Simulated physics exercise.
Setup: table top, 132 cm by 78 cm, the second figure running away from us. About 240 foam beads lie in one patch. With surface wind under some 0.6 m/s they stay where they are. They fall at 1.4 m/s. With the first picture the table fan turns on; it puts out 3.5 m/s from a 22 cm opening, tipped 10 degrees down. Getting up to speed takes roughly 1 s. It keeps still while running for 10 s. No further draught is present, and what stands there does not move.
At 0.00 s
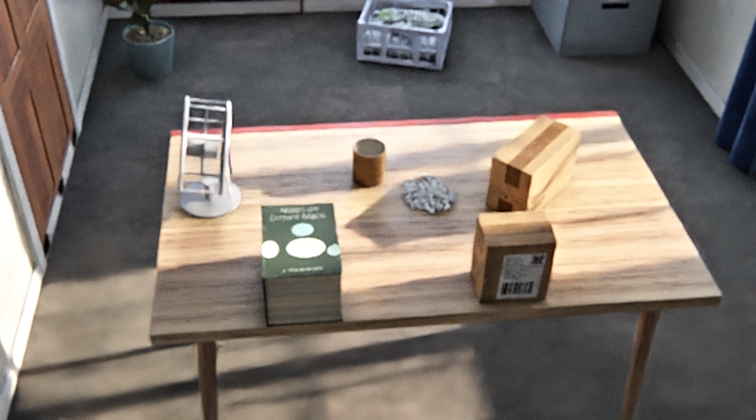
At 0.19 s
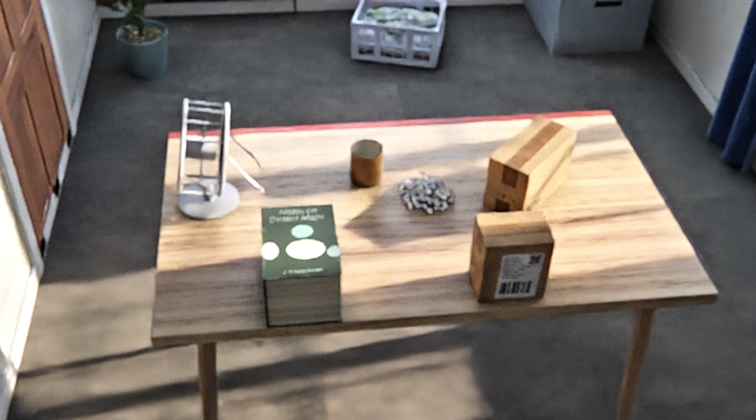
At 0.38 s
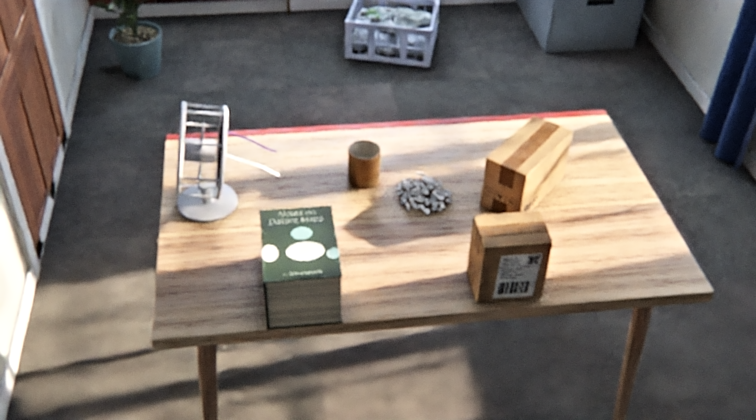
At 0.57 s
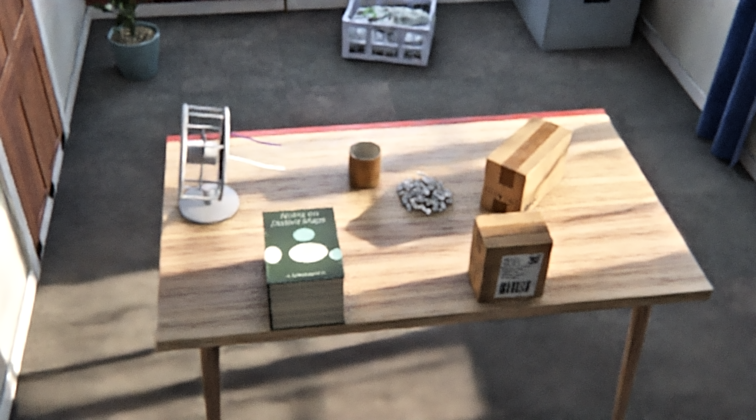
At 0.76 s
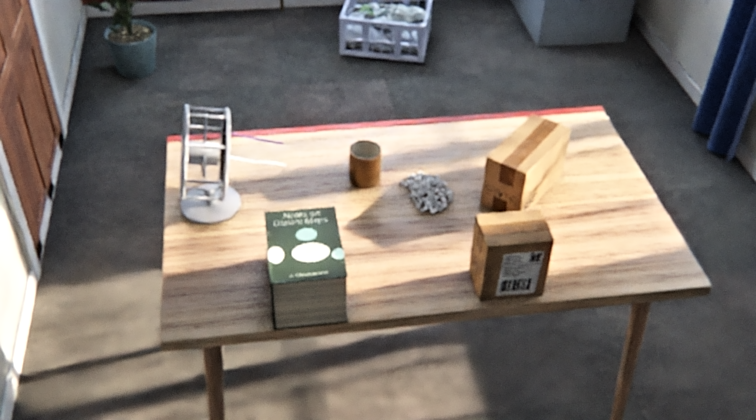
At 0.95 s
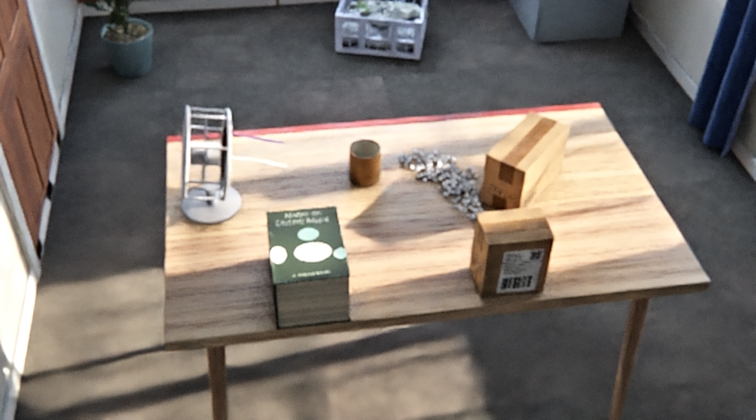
Wooden table holding a book, mug and boxes, a fan's thin streamers lifting, then a patch of small grey beads spreading rightward.
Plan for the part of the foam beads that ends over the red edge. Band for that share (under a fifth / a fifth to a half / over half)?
Band: Over half.
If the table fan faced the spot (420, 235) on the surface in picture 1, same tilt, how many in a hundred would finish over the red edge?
Result: Approx. 50 percent.
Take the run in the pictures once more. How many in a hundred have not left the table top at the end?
I'd put it at some 0 %.
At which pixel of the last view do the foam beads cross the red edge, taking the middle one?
I'd point to somewhere near (483, 113).
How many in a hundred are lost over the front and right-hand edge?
Roughly 10 % front, roughly 5 % right-hand.
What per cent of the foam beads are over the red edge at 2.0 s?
I'd put it at some 70 %.
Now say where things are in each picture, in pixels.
In the first frame, the middle of the foam beads is near (431, 195), none has stirred yet and the mouth of the table fan is at (204, 146).
In the second frame, the middle of the foam beads is near (429, 192), none has stirred yet and the red edge is centred on (396, 122).
In the third frame, the middle of the foam beads is near (426, 193), none has stirred yet, the top of a mug is at (364, 149) and the top of a box is at (531, 144).
In the fourth frame, the middle of the foam beads is near (427, 193) and none has stirred yet.
In the fifth frame, the middle of the foam beads is near (430, 193), the farthest in sight from the table fan is at (450, 193) and about 25 % have left their places.
In the sixth frame, the middle of the foam beads is near (452, 178), the farthest in sight from the table fan is at (476, 177) and all have left their places.
After 2.0 s the count stands so, 70 % are over the red edge.
After 3.2 s the count stands so, 80 % are over the red edge.
After 5.5 s the count stands so, 81 % are over the red edge.
After 10.0 s, at the end, 81 % are over the red edge.
